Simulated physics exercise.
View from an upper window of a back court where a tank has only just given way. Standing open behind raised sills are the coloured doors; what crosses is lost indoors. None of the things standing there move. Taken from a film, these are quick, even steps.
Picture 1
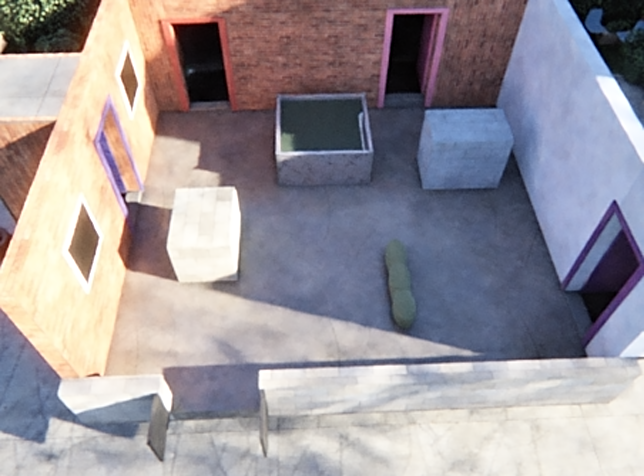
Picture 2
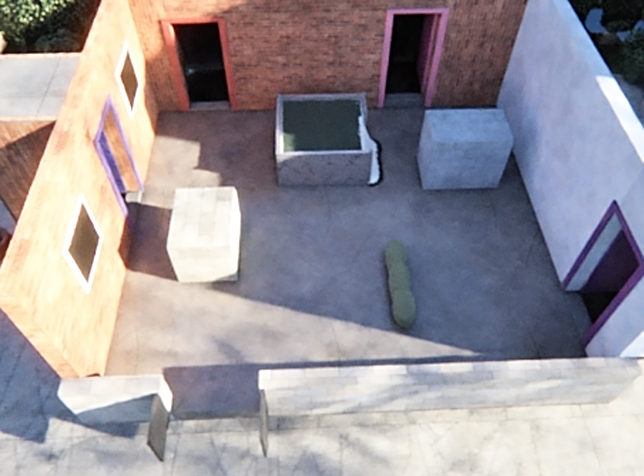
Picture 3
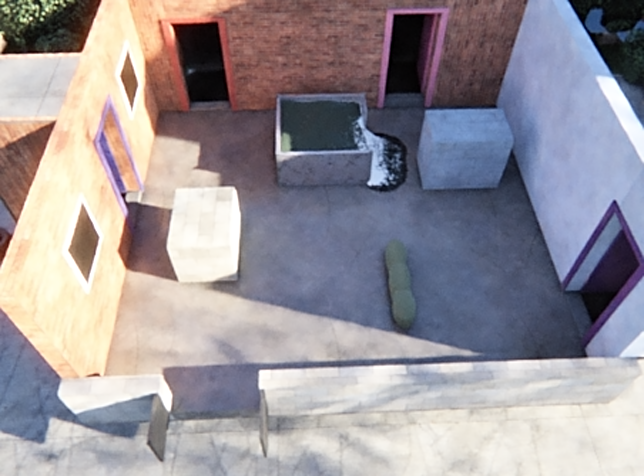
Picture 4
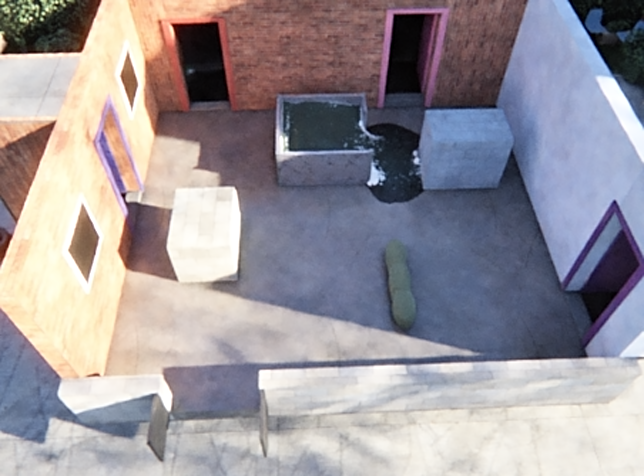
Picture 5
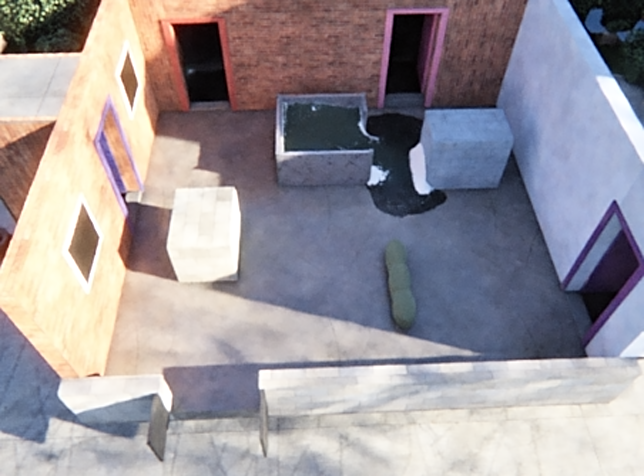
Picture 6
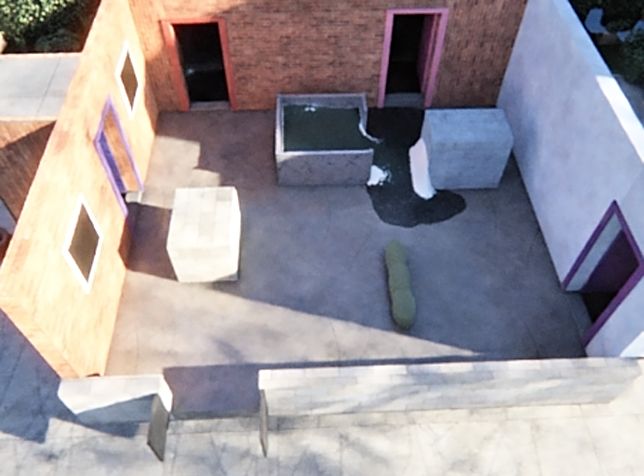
Dark water pours from the right side of a grey stone tank in a walled court, seen from high above by a camera that stays still. Orange walls with pink-framed and purple-framed openings stand behind and to the left, a pale wall rises at right, and two pale blocks flank a green lumpy shape. The water, edged with white foam, spreads rightward to the block, then forward across the paving.
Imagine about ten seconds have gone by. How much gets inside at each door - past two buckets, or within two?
Result: The red door copes honestly; the purple door gets overwhelmed honestly; the blue door copes honestly; the pink door copes honestly.
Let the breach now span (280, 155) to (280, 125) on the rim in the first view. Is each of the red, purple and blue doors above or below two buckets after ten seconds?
The red door exceeds the limit, the purple door remains below, the blue door exceeds the limit.
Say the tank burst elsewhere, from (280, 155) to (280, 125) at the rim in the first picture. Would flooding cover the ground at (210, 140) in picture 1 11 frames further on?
Answer: Wet.
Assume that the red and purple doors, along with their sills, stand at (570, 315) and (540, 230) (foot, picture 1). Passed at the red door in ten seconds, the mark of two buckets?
Result - red door exceeds the limit.
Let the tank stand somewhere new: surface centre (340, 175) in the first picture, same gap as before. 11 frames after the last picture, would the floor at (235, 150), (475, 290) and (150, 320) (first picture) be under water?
Readings in order: No flood; flood; no flood.
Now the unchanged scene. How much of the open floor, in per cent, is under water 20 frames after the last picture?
About 45 %.
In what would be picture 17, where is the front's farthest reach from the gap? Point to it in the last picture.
Somewhere around (512, 383).
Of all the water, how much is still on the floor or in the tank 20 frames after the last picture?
Roughly 100 out of every hundred parts.
A moment on, water covers 20 % of the floor; the red door not reached, the purple door not reached, the blue door not reached, the pink door wet at the sill, nothing in.
Next, water covers 35 % of the floor; the red door not reached, the purple door wet at the sill, nothing in, the blue door not reached, the pink door under two buckets in.
Then, water covers 45 % of the floor; the red door not reached, the purple door under two buckets in, the blue door not reached, the pink door under two buckets in.
Later, water covers 60 % of the floor; the red door wet at the sill, nothing in, the purple door far over two buckets in, the blue door not reached, the pink door under two buckets in.
In the end, water covers 85 % of the floor; the red door wet at the sill, nothing in, the purple door far over two buckets in, the blue door wet at the sill, nothing in, the pink door under two buckets in.
